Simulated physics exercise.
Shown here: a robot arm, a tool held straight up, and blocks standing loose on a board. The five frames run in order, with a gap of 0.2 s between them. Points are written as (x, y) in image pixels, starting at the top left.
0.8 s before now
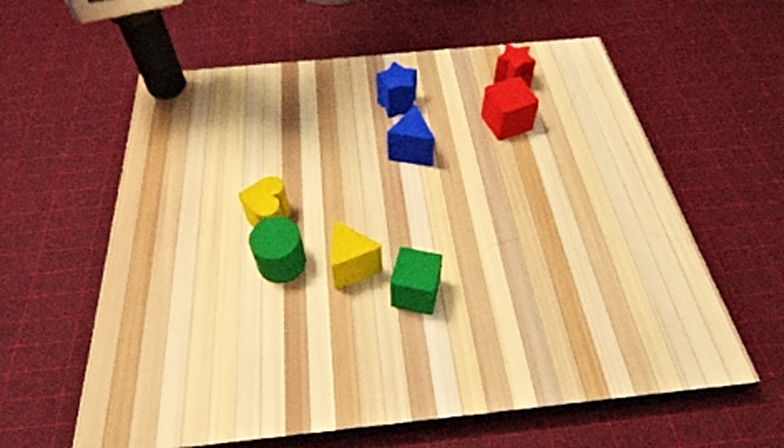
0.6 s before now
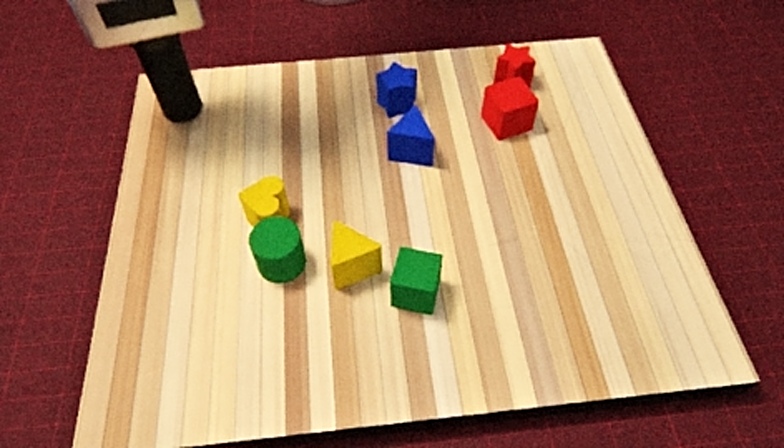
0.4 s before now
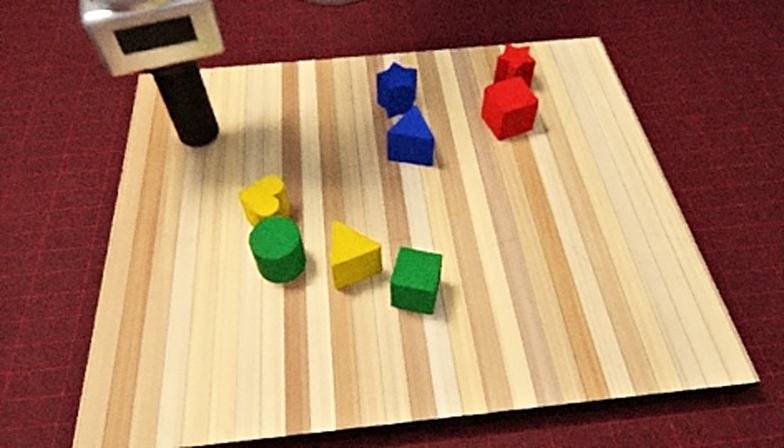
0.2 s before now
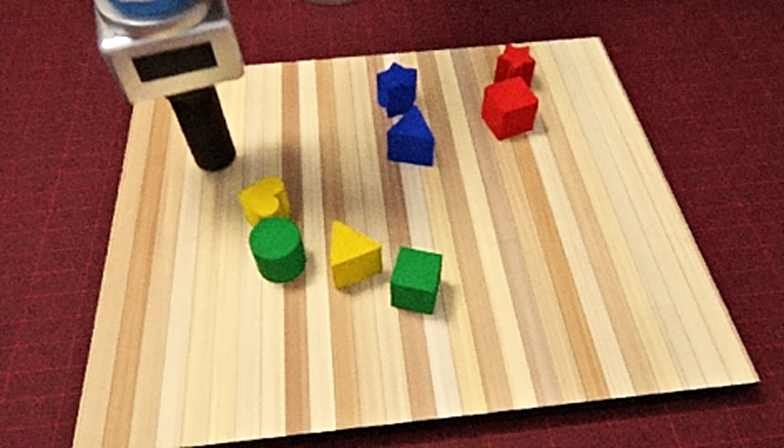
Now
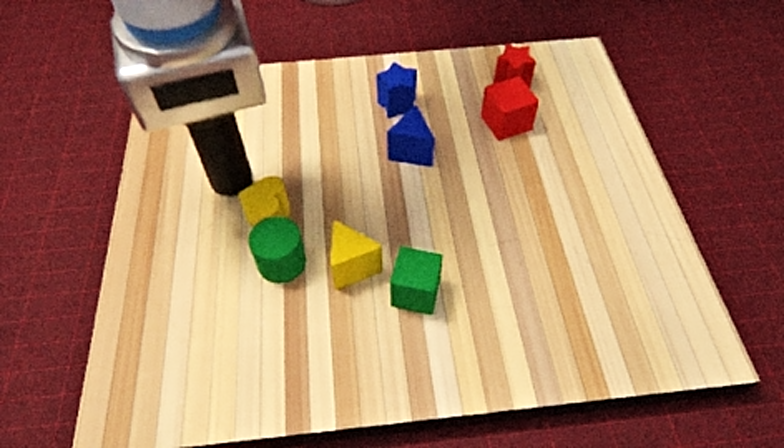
Robot arm with a black upright tool moving down and right across a striped wooden board toward a yellow heart-shaped block.
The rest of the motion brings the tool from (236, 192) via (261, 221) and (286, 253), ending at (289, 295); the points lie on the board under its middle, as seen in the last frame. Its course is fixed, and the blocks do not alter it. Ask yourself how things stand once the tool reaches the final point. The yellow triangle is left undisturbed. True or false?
False.
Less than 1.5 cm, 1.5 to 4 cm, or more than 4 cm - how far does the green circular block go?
Offset: Above 4 cm.
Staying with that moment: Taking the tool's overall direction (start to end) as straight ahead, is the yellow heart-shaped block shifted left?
Yes, that is what happens.
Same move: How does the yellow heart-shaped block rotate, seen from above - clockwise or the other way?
Anticlockwise, looking down.
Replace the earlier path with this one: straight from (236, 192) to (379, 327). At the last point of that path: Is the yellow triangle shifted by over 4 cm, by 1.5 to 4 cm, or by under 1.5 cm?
The move is medium, 1.5 to 4 cm.
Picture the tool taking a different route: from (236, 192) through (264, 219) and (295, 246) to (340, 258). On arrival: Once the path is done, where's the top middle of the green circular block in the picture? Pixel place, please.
Around (300, 271).
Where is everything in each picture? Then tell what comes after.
Tip of the tool at (167, 86), middles of tops, yellow heart-shaped block at (263, 195), green circular block at (274, 237), yellow triangle at (349, 243), in the first picture.
Tool at (183, 109), nothing pushed, in the second picture.
Tool at (199, 133), nothing pushed, in the third picture.
Tool at (216, 156), nothing pushed, in the fourth picture.
Tool at (232, 180), yellow heart-shaped block at (263, 195), green circular block at (274, 237), yellow triangle at (349, 243), in the fifth picture.
On the path given first. One third of the way, tool at (258, 209); yellow heart-shaped block at (288, 210), turned 25° anticlockwise; green circular block at (286, 251).
Two thirds of the way, tool at (284, 243); yellow heart-shaped block at (323, 226), turned 55° anticlockwise; green circular block at (296, 267); yellow triangle at (361, 245), turned 25° clockwise.
At the end, tool at (286, 285); yellow heart-shaped block at (327, 232), turned 80° anticlockwise; green circular block at (310, 309); yellow triangle at (367, 245), turned 40° clockwise.
